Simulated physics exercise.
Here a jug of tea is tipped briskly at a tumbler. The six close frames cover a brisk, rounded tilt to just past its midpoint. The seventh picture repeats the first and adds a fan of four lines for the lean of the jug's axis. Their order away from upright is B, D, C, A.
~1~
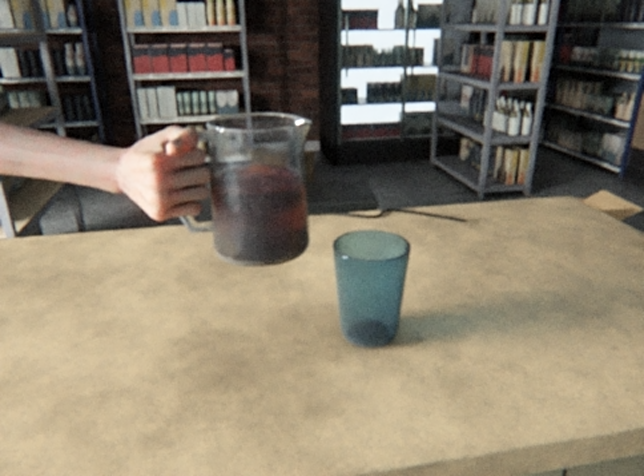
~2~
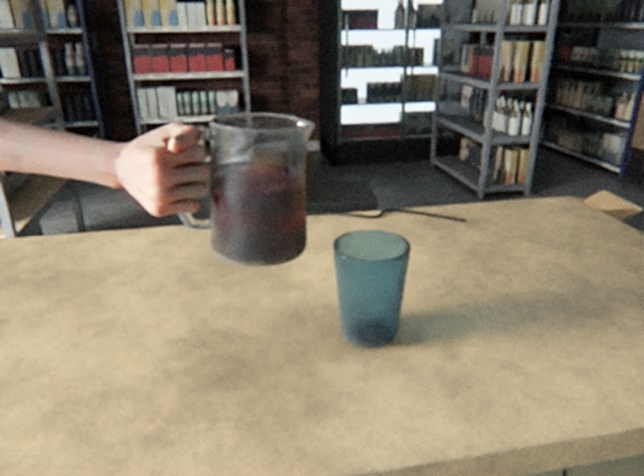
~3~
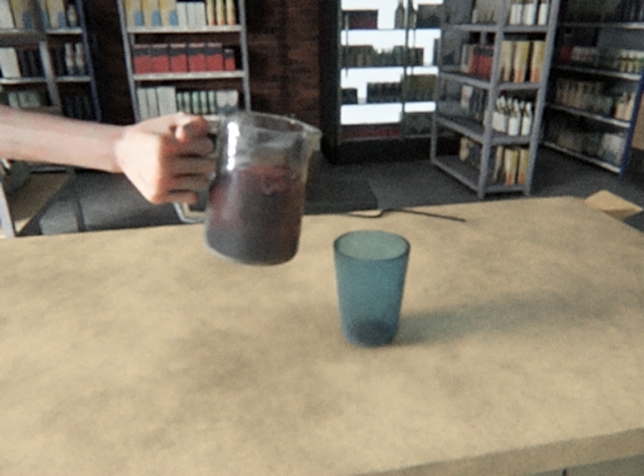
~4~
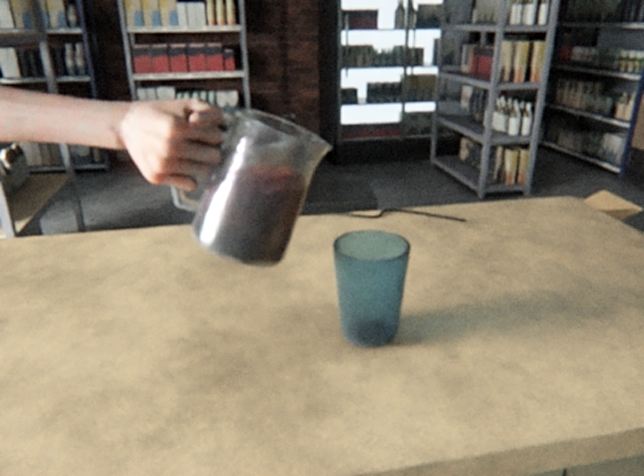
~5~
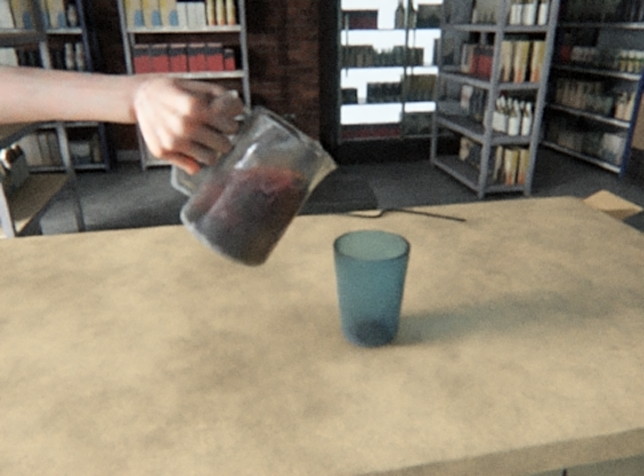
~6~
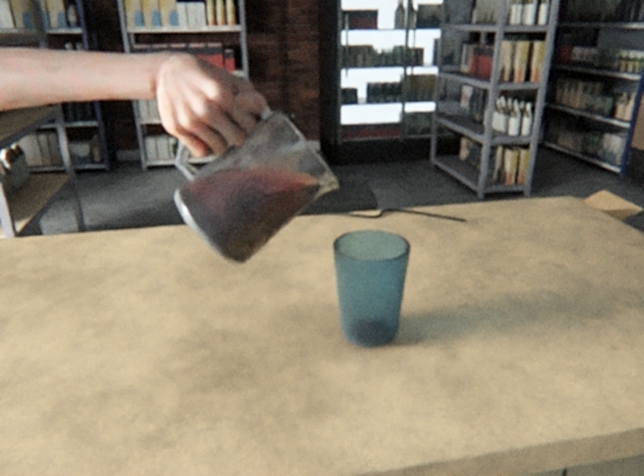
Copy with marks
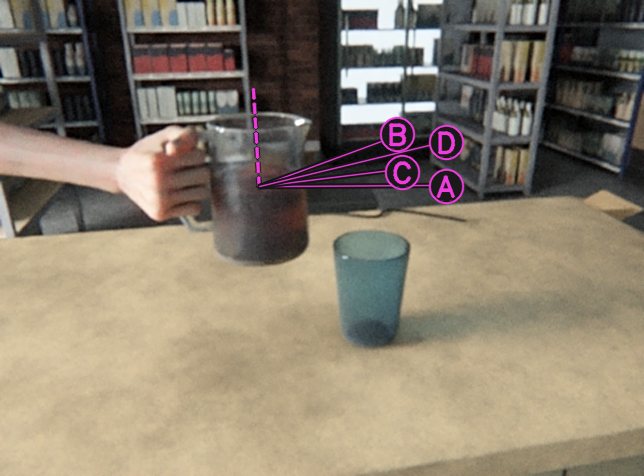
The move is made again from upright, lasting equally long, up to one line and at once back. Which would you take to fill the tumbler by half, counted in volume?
The best mark is D.
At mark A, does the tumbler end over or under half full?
Over half.
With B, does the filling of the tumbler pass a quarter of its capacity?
Yes, clearly.
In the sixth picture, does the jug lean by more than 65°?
No, it does not.
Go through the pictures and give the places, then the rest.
The first frame shows upright, lip at (310, 122); rim of the tumbler round (372, 244); nothing has left yet.
The second frame shows tipped about 3°, lip at (313, 124); nothing has left yet.
The third frame shows tipped about 10°, lip at (320, 132); nothing has left yet.
The fourth frame shows tipped about 22°, lip at (329, 145); nothing has left yet.
The fifth frame shows tipped about 37°, lip at (336, 164); nothing has left yet.
The sixth frame shows tipped about 52°, lip at (338, 184); nothing has left yet.
In magenta, A at (429, 185); B at (381, 141); C at (385, 171); D at (430, 145).
For mark A, the tumbler ends with about 76 % of what it can hold; 4 % of the tea is spilt.
For mark B, the tumbler ends with about 35 % of what it can hold.
For mark C, the tumbler ends with about 63 % of what it can hold; 3 % of the tea is spilt.
For mark D, the tumbler ends with about 50 % of what it can hold.
